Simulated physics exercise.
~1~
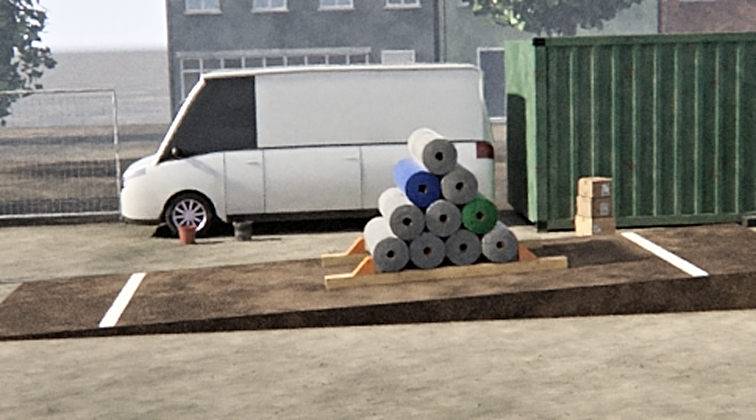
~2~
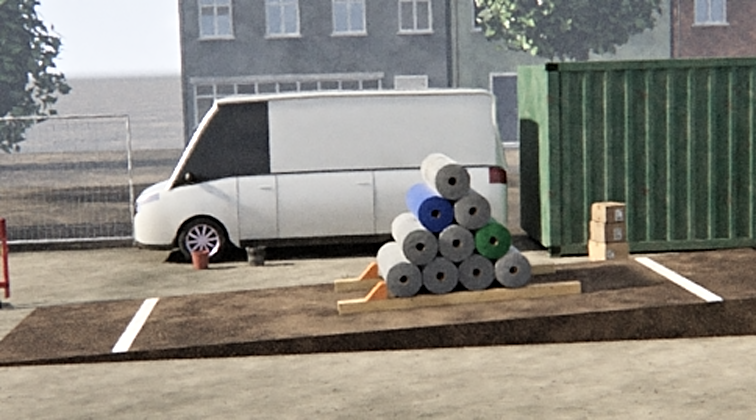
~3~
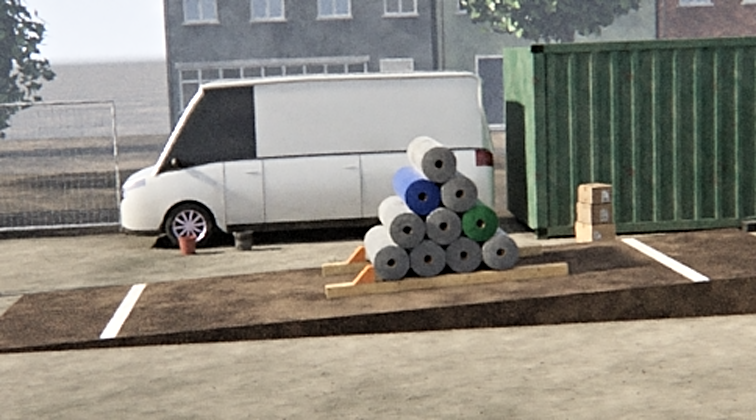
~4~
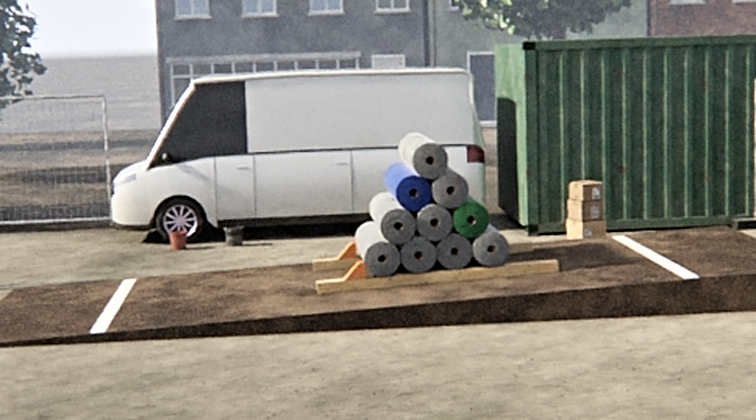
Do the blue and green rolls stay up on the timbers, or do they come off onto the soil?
Both stay up on the timbers. The blue roll and the green roll are still in their places in the stack at the end.
